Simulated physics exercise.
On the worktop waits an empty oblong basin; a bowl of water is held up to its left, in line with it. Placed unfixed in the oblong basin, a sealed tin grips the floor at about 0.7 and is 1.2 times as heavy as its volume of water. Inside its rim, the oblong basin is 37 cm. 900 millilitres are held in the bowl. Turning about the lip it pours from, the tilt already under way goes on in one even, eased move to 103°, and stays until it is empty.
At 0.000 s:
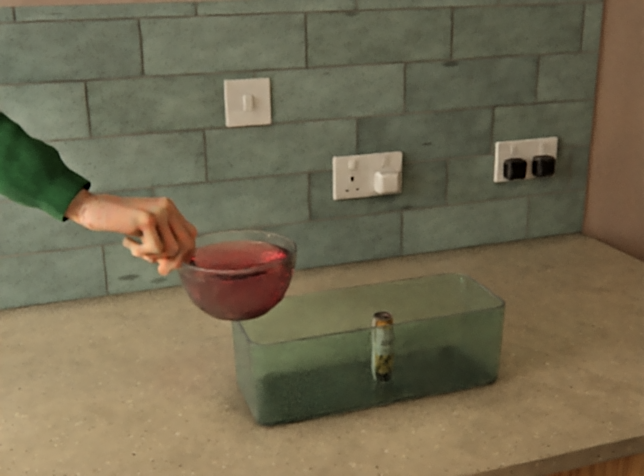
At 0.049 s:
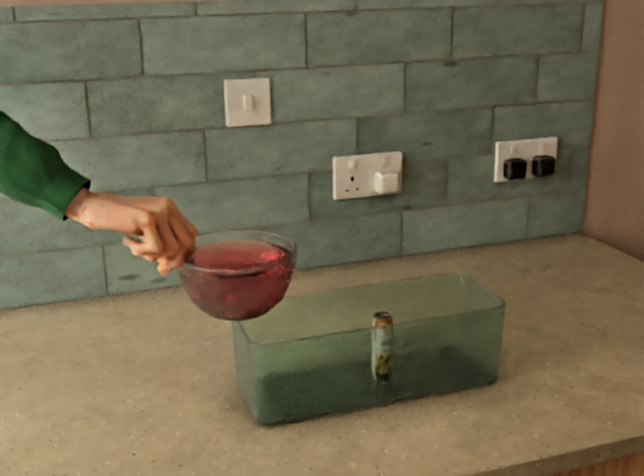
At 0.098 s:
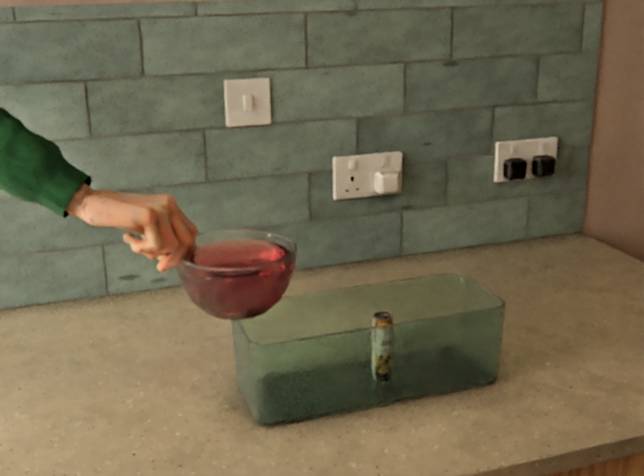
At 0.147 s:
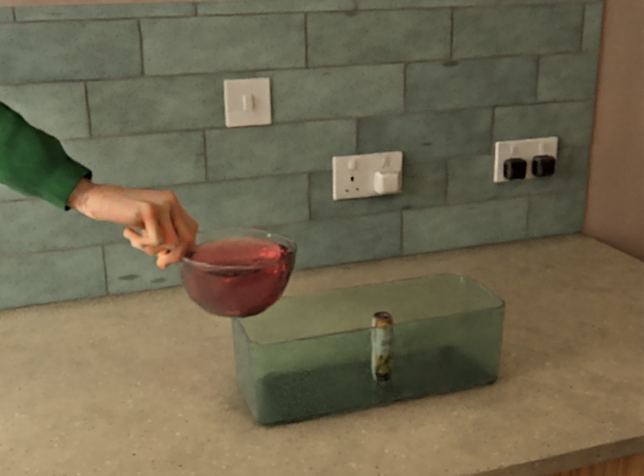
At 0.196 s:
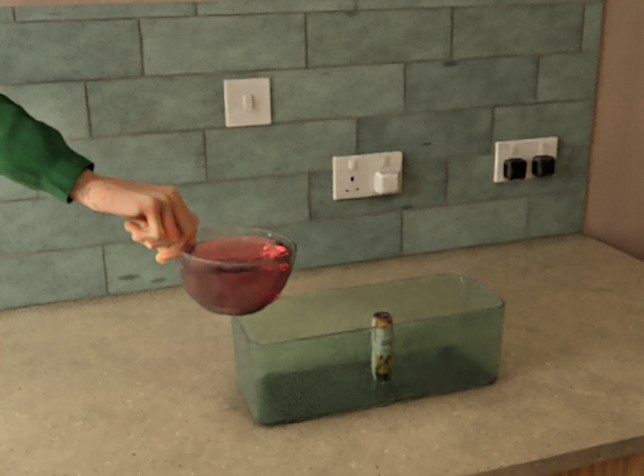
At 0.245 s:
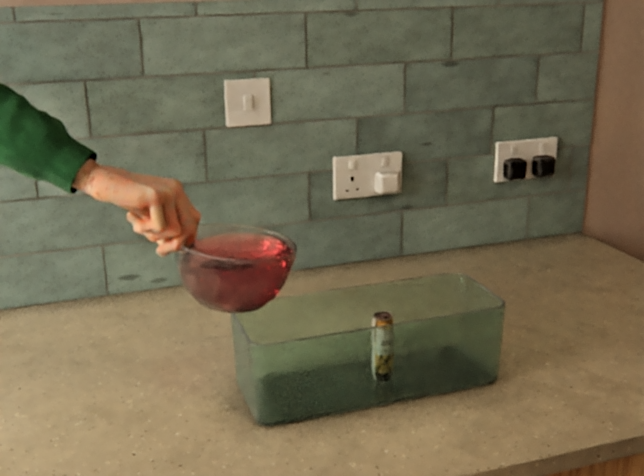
A glass bowl of red liquid, held by a hand in a green sleeve, tilted slightly to the right above the left end of a clear oblong basin with a small tin standing by it.
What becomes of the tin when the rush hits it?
The tin is knocked down.
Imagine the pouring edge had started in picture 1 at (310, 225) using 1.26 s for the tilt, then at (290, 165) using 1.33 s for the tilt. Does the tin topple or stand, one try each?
Try 1: Still standing; try 2: Still standing.
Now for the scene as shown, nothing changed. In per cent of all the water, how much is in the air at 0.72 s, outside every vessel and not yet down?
It comes to roughly 30 per cent.
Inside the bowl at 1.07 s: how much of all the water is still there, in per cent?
Remaining share: Approx. 6 %.
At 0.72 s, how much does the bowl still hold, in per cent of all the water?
I'd put it near 58 percent.
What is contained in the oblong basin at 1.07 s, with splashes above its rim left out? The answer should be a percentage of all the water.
My estimate is about 80 percent.
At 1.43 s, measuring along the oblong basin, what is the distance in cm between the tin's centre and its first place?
Centre to centre, close to 7 cm.
By 0.72 s the tilt is 58° and 59 per cent is still to pour; the tin stands where it began.
By 1.07 s the tilt is 94° and 6 per cent is still to pour; the tin leans 14°.
By 1.43 s the tilt is 103° and 0 per cent is still to pour; the tin lies on its side.
By 1.83 s the tilt is 103° and 0 per cent is still to pour; the tin lies on its side.
At rest the tin lies on its side.
